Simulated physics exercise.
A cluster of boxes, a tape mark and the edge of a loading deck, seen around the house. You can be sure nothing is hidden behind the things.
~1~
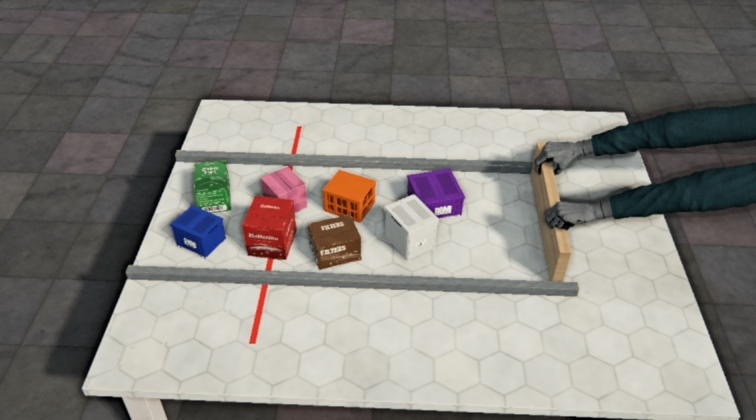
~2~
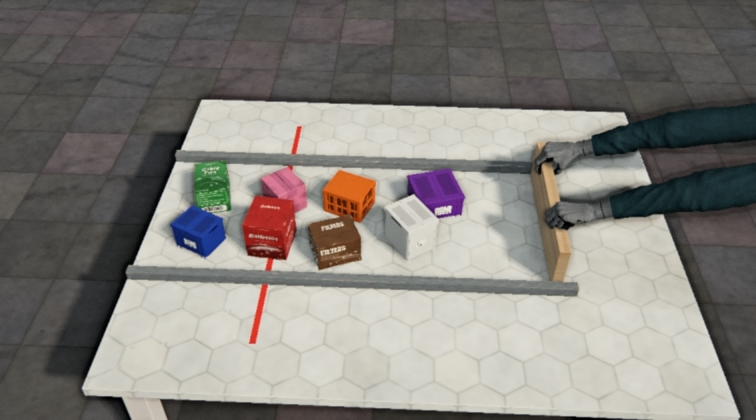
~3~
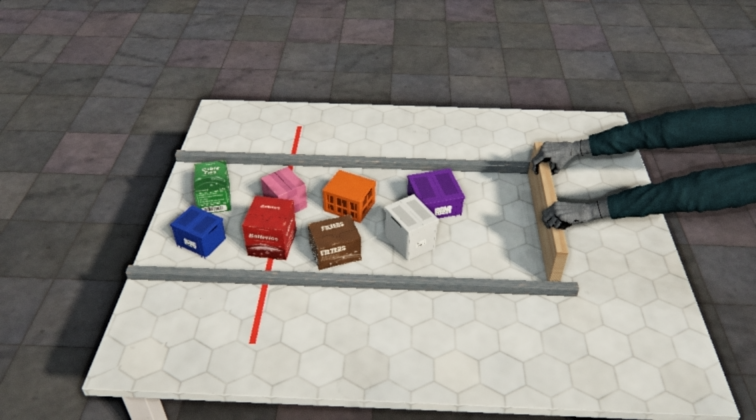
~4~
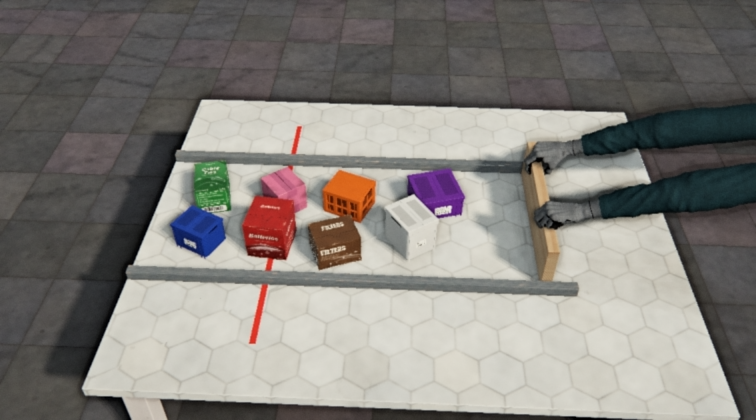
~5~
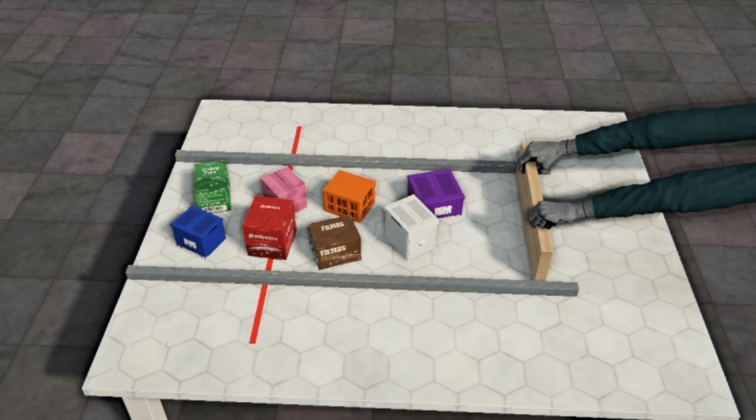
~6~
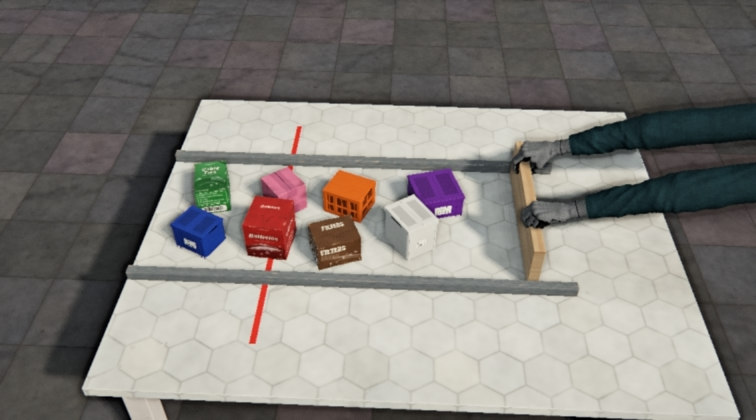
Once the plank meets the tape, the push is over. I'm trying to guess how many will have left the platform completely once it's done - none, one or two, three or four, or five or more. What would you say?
I expect only one or two to drop off the edge.
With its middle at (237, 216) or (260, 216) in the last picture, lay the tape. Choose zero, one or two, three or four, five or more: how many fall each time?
One after the other, that's 3 or 4 for the first and 1 or 2 for the second.
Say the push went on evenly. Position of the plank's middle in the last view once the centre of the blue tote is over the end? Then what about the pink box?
The middle is at (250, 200) when it's the blue tote, and at (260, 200) when it's the pink box.
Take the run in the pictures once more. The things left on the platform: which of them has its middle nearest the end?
The foremost one is the pink box.
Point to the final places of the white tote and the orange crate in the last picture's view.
Final positions - white tote around (260, 209), orange crate around (215, 195).
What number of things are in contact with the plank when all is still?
Number: 3.
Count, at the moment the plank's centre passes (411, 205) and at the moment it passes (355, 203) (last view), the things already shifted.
At the one place 3, at the other 6.
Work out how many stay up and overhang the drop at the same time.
The answer comes to 0.
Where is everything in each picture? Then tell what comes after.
Green box (213, 187); blue tote (199, 232); red box (270, 228); plank (549, 210); tape (280, 217), in the first frame.
Blue tote (199, 232); pink box (284, 193), in the second frame.
Red box (271, 228); brown box (335, 242), in the third frame.
Green box (213, 187); plank (539, 209), in the fourth frame.
Blue tote (199, 232); purple tote (435, 195), in the fifth frame.
Green box (213, 187); blue tote (199, 232); red box (271, 228); plank (526, 209); tape (280, 217), in the sixth frame.
Soon after, none off yet; green box at rest near (213, 187); blue tote at rest near (199, 232); red box at rest near (271, 228).
In the end, the number that fall off is one or two; gone, green box.
